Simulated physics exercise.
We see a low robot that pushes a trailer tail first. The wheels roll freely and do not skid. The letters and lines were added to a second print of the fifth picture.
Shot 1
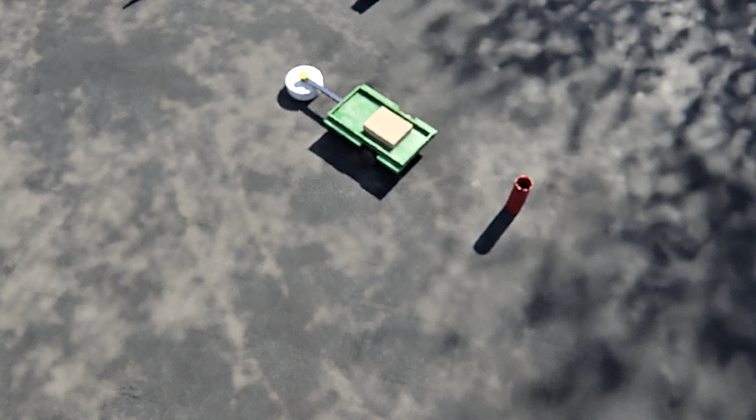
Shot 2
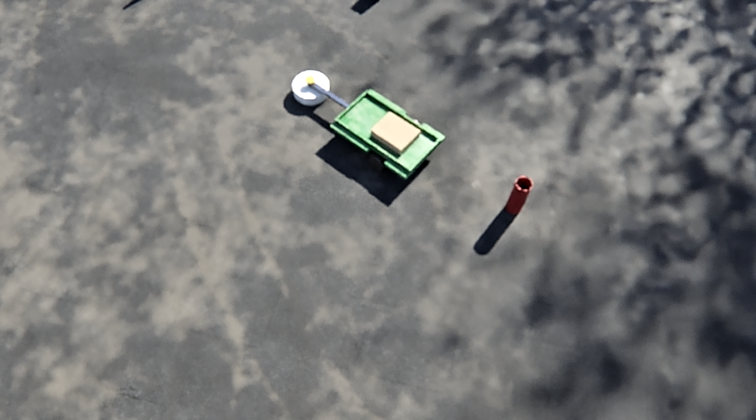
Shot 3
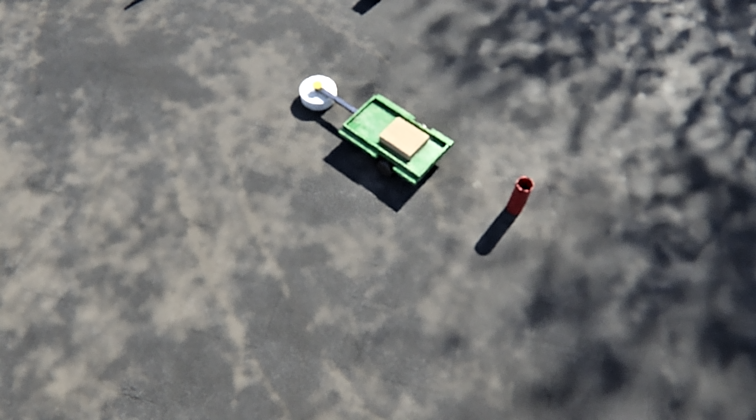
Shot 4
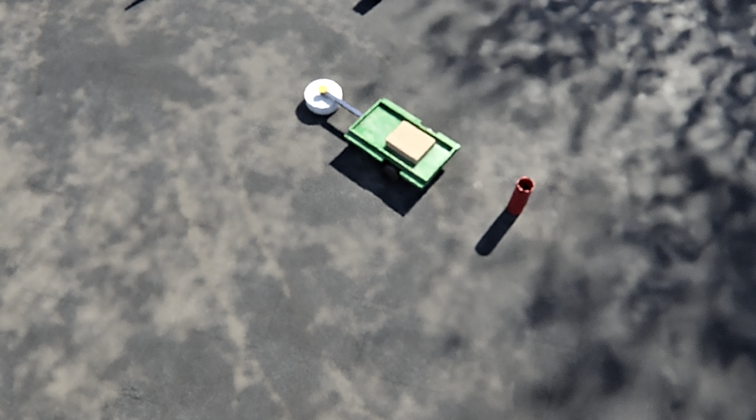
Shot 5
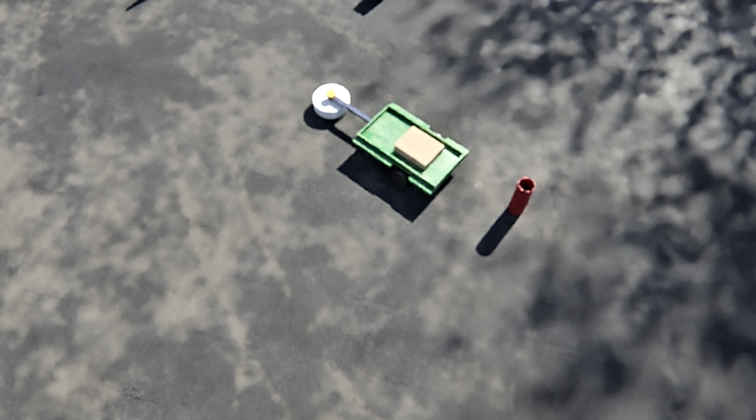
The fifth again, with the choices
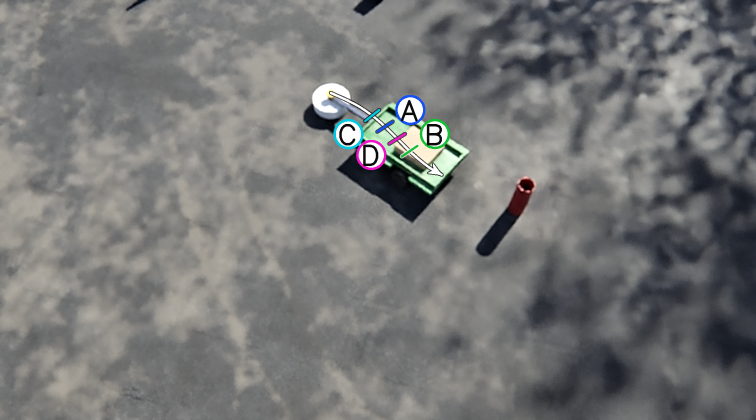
The clip opens on a small round white robot joined by a thin bar to a green cart carrying a tan block, with a red post to the right on mottled dark ground. The robot pushes the cart slowly down and to the right, narrowing the gap to the post, which stays still.
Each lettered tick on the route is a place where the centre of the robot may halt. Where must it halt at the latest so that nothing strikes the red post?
It should halt at C.
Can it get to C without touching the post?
Yes.
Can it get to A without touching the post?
No.
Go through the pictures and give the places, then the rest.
Robot (304, 81); green cart (380, 126); red post (513, 207), in the first picture.
Robot (311, 86); green cart (387, 131); red post (513, 208), in the second picture.
Robot (318, 91); green cart (396, 137); red post (514, 208), in the third picture.
Robot (323, 95); green cart (402, 141); red post (515, 209), in the fourth picture.
Robot (331, 100); green cart (411, 146); red post (516, 209), in the fifth picture.
On the copy, A at (385, 127); B at (410, 151); C at (372, 116); D at (397, 139); the route from (331, 93) via (390, 131) to (442, 175).
On C. First, robot (347, 107), cart (426, 156).
Then, robot (360, 114), cart (439, 165).
Finally, robot (372, 122), cart (453, 175); nothing has been touched.
By contrast, A is too far, the post has been hit; B is too far, the post has been hit; D is too far, the post has been hit.
